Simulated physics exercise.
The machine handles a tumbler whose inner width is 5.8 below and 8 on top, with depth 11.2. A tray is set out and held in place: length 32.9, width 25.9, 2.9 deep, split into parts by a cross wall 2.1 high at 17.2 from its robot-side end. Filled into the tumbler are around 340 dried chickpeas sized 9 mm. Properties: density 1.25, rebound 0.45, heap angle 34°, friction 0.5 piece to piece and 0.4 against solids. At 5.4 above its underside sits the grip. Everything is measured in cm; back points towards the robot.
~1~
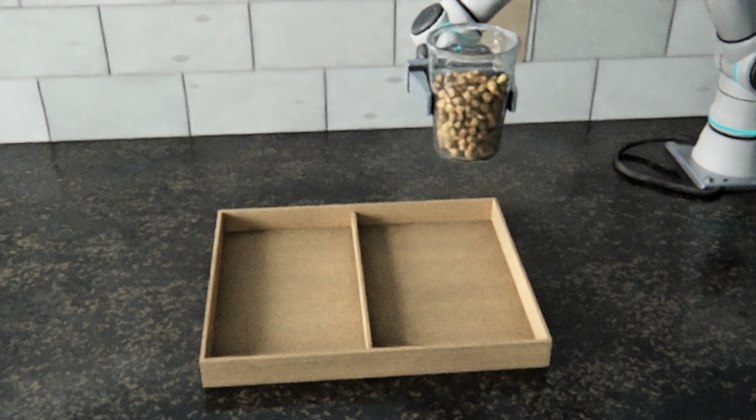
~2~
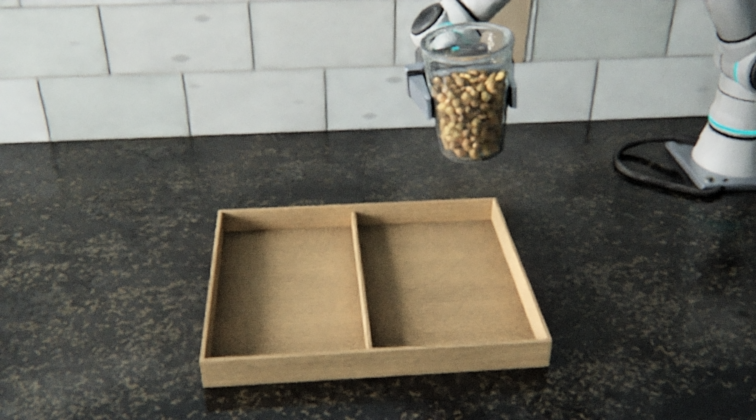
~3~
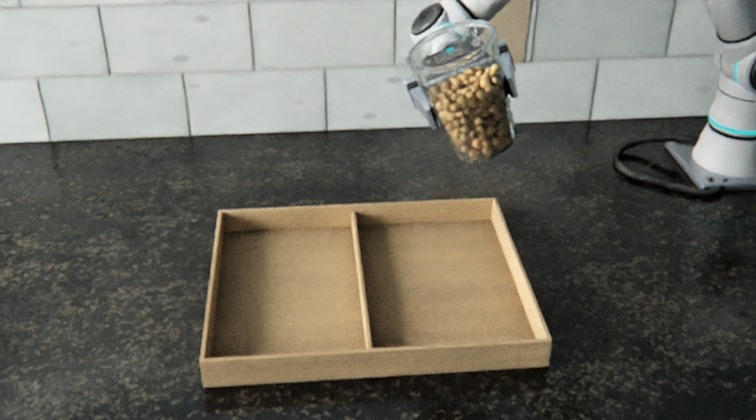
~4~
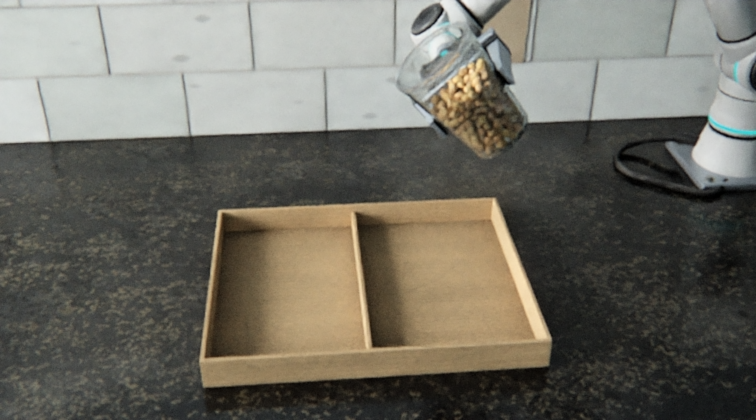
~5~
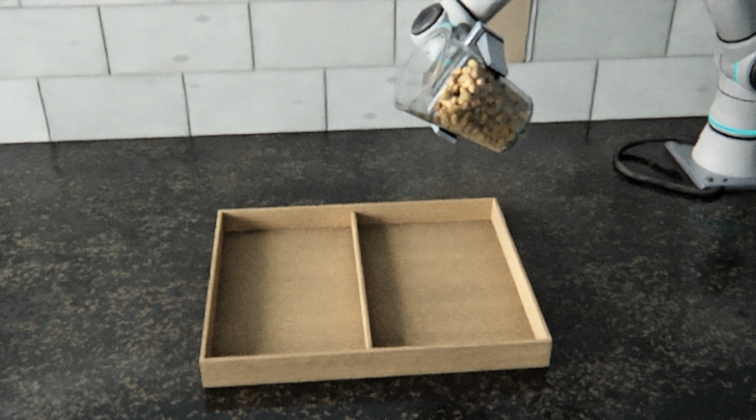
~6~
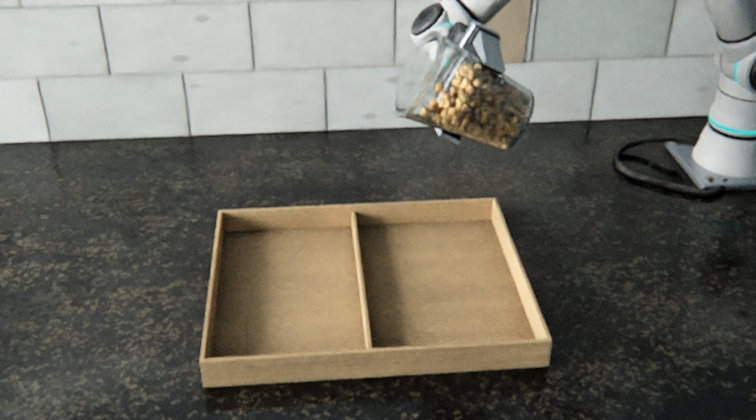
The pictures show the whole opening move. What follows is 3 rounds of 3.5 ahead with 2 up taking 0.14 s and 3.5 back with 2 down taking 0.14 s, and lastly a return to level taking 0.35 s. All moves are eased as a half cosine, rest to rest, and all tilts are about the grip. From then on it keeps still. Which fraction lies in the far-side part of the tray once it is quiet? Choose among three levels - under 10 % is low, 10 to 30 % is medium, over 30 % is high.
The level is medium.
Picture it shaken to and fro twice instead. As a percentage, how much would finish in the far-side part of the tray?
Then roughly 10 percent.
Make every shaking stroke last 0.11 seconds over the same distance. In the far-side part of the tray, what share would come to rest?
30 %.
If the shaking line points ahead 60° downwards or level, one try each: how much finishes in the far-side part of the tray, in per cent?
0 and 10 %.
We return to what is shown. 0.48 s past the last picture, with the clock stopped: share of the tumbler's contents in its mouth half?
Mouth half: Close to 55 per cent.
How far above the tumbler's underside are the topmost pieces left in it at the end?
Roughly 8.5 centimetres.
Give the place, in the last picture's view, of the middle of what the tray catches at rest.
Middle point: About (343, 291).
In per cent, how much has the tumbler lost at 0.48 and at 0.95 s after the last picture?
Readings in order: 10, 25.
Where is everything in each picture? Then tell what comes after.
In the first frame, tumbler middle at (470, 97), level; upper third of the load around (469, 88), from x 440 to 505, top at y 70; 343 in the tumbler.
In the second frame, tumbler middle at (470, 97), tilted 6° forward; upper third of the load around (471, 88), from x 435 to 500, top at y 70.
In the third frame, tumbler middle at (469, 97), tilted 21° forward; upper third of the load around (472, 88), from x 435 to 510, top at y 65.
In the fourth frame, tumbler middle at (468, 97), tilted 41° forward; upper third of the load around (475, 87), from x 435 to 520, top at y 60.
In the fifth frame, tumbler middle at (468, 98), tilted 56° forward; upper third of the load around (474, 86), from x 435 to 525, top at y 60.
In the sixth frame, tumbler middle at (468, 98), tilted 62° forward; upper third of the load around (476, 87), from x 420 to 525, top at y 65; 343 in the tumbler.
Then, 0.48 s after the last picture, tilted 62° forward, highest piece 26 above the table; 317 in the tumbler, 18 in the far-side part, 4 in the robot-side part, 4 in flight or on a rim.
Then, 0.95 s after the last picture, tilted 48° forward, highest piece 25 above the table; 262 in the tumbler, 46 in the far-side part, 29 in the robot-side part, 6 in flight or on a rim.
Then, 1.39 s after the last picture, level, highest piece 26 above the table; 262 in the tumbler, 49 in the far-side part, 32 in the robot-side part.
Then, 2.44 s after the last picture, level, highest piece 26 above the table; 262 in the tumbler, 49 in the far-side part, 32 in the robot-side part.
Final count, 262 in the tumbler, 49 in the far-side part, 32 in the robot-side part. That is 14 % in the far-side part of the tray.
